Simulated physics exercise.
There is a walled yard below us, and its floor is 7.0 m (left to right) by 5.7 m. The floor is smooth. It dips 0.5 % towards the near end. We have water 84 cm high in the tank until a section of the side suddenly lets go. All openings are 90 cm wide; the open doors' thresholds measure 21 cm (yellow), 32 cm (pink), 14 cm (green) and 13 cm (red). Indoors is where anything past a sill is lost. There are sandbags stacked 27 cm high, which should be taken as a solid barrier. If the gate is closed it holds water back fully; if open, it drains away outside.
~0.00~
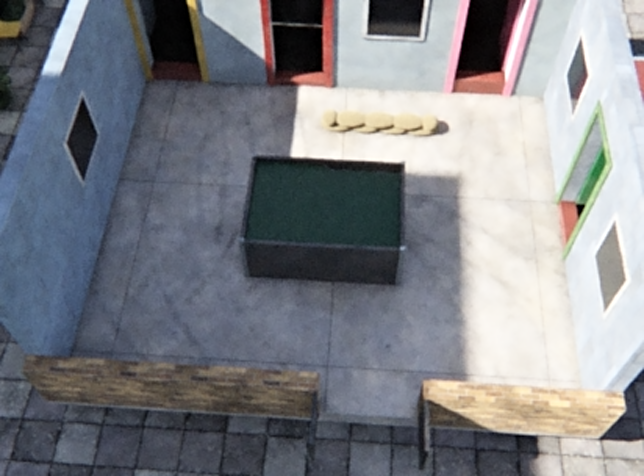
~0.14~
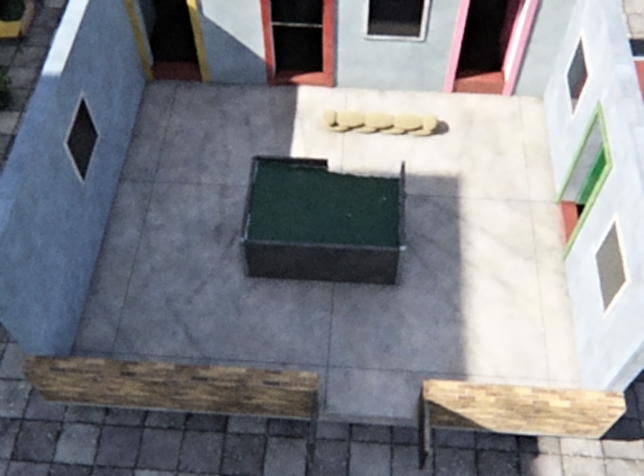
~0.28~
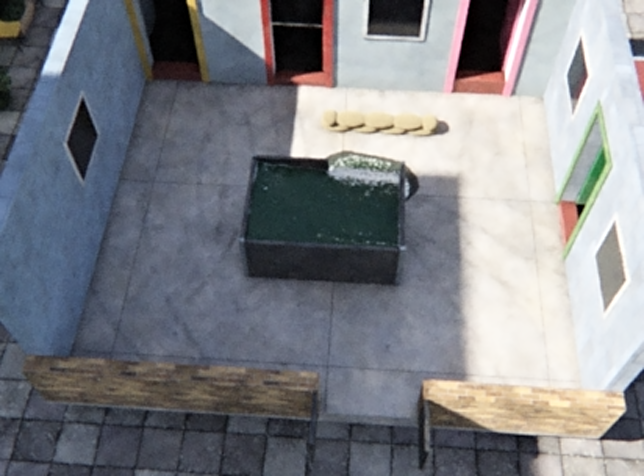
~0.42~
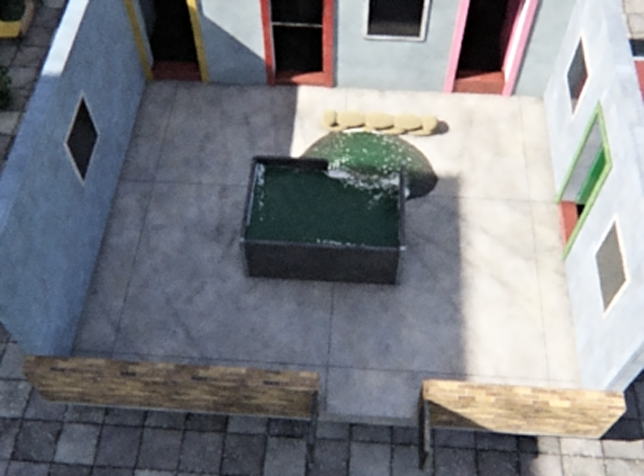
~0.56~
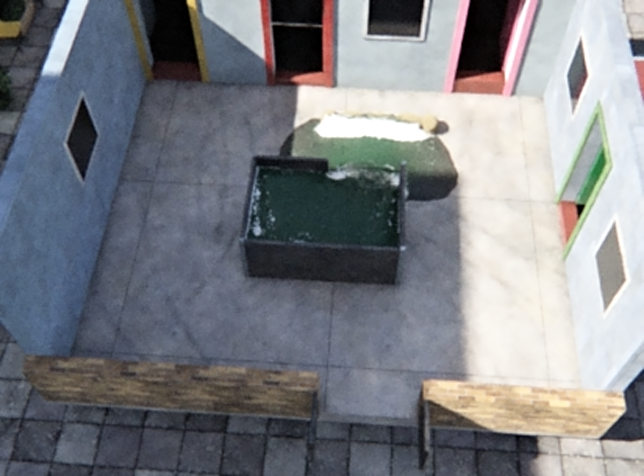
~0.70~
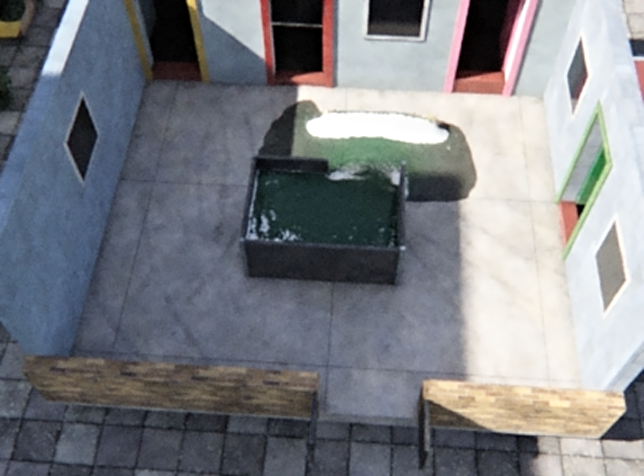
Dark green water poured through a gap in the far side of a full tank in a walled yard, then spread across the pale floor, foaming white along the stacked sandbags and widening to both sides.
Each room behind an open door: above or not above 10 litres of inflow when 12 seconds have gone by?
Yellow door: Not above, pink door: Not above, green door: Not above, red door: Not above.
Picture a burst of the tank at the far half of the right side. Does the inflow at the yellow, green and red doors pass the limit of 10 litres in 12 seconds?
Log - yellow: Threshold not reached, green: Threshold topped, red: Threshold not reached.
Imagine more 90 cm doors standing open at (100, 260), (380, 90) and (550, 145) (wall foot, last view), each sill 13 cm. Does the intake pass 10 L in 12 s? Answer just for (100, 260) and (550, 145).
So the first one doesn't reach it, while the second one exceeds it.
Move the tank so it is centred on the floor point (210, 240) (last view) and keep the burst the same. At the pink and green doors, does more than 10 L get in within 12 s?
Well, pink ends up inside the mark and green ends up inside the mark.
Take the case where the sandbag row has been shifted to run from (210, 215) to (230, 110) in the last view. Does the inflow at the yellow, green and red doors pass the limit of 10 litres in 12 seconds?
Against that limit: Yellow under, green under, red past it.
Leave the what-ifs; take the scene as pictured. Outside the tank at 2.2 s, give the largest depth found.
About 38 cm.
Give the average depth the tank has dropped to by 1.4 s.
Average depth: About 49 cm.
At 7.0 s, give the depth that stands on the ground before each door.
Door by door, in cm: Yellow reads 6, pink reads 9, green reads 8, red reads 10.
After 1.4 s water covers 30 % of the floor and is deepest (49 cm) near (368, 140); yellow door not reached, pink door 4 cm at the sill, 0 L in, green door not reached, red door 10 cm at the sill, 0 L in.
After 2.2 s water covers 40 % of the floor and is deepest (38 cm) near (368, 140); yellow door 8 cm at the sill, 0 L in, pink door 12 cm at the sill, 0 L in, green door 5 cm at the sill, 0 L in, red door 10 cm at the sill, 0 L in.
After 3.5 s water covers 55 % of the floor and is deepest (24 cm) near (368, 140); yellow door 17 cm at the sill, 0 L in, pink door 15 cm at the sill, 0 L in, green door 13 cm at the sill, 0 L in, red door 6 cm at the sill, 0 L in.
After 7.0 s water covers 90 % of the floor and is deepest (14 cm) near (127, 154); yellow door 6 cm at the sill, 0 L in, pink door 9 cm at the sill, 0 L in, green door 8 cm at the sill, 1 L in, red door 10 cm at the sill, 0 L in.
After 12.0 s water covers 95 % of the floor and is deepest (14 cm) near (65, 378); yellow door 6 cm at the sill, 0 L in, pink door 4 cm at the sill, 0 L in, green door 5 cm at the sill, 1 L in, red door 4 cm at the sill, 0 L in.
